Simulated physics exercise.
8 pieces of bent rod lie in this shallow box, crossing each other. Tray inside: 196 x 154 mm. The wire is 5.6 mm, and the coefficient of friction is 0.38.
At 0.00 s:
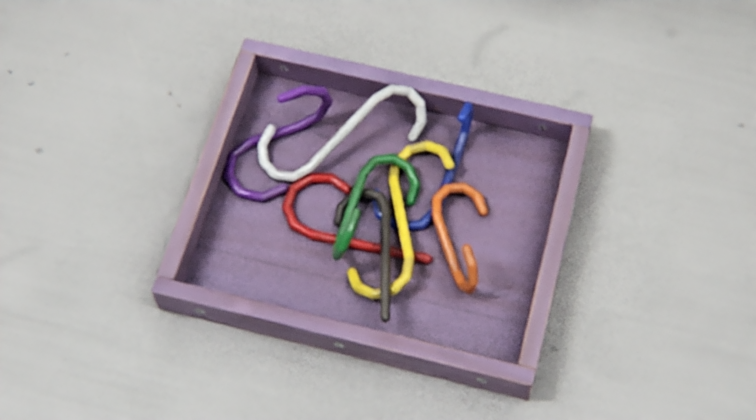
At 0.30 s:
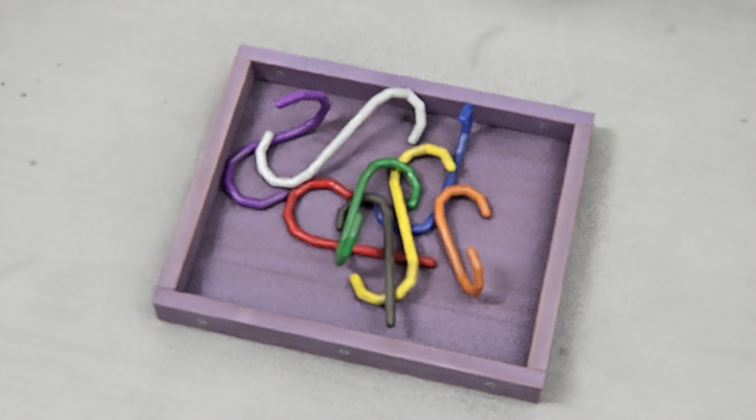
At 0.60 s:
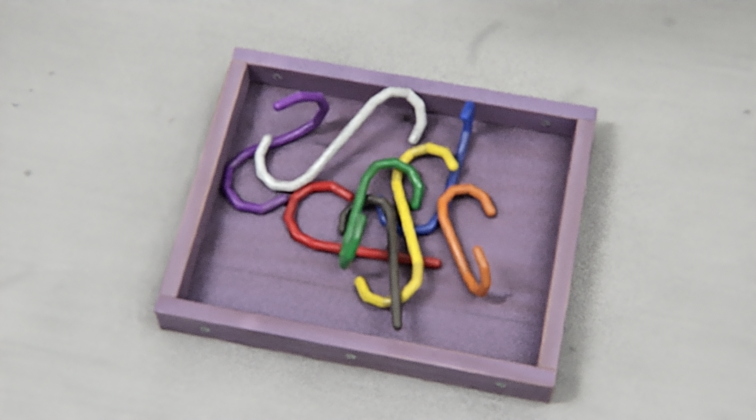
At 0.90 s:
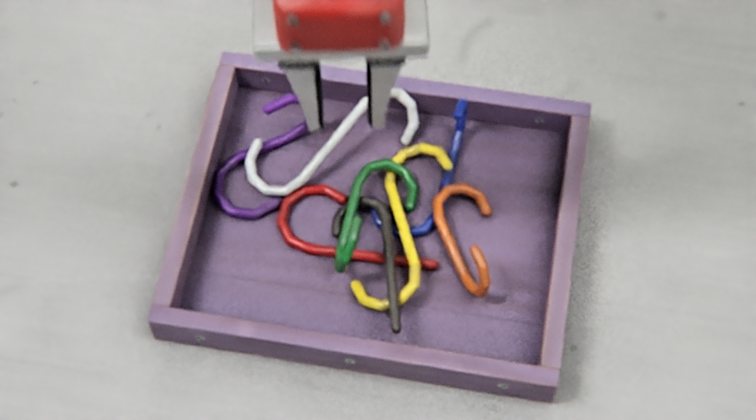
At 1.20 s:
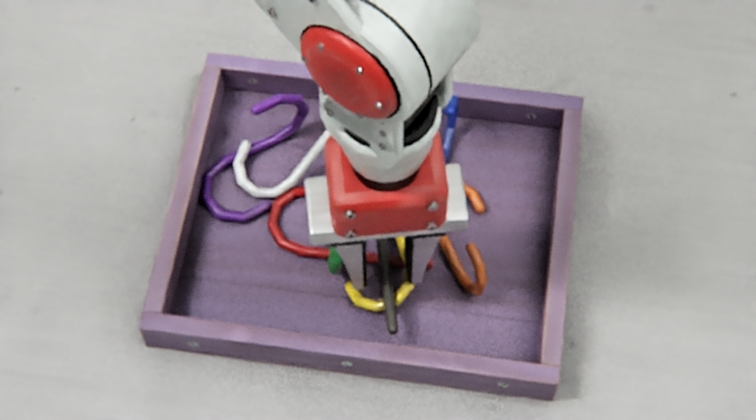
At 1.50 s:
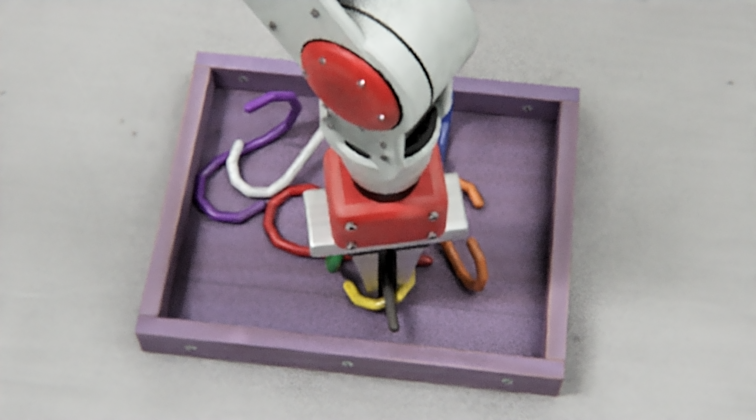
Robot gripper descending into a purple tray of tangled coloured hooks and closing its fingers on the black one.
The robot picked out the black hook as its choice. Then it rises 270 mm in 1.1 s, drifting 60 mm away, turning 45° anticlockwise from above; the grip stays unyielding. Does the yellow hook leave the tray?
Looks like it doesn't get out.
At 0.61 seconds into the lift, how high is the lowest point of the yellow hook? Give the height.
0 mm.
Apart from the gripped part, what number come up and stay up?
1.
After 1.83 s, lowest point more than 20 mm over the tray floor, black hook 58 mm.
After 2.11 s, lowest point more than 20 mm over the tray floor, black hook 159 mm, green hook 95 mm.
After 2.60 s, lowest point more than 20 mm over the tray floor, black hook 273 mm, green hook 203 mm.
End, hanging black hook 273 mm, green hook 202 mm; the other 6 are down.
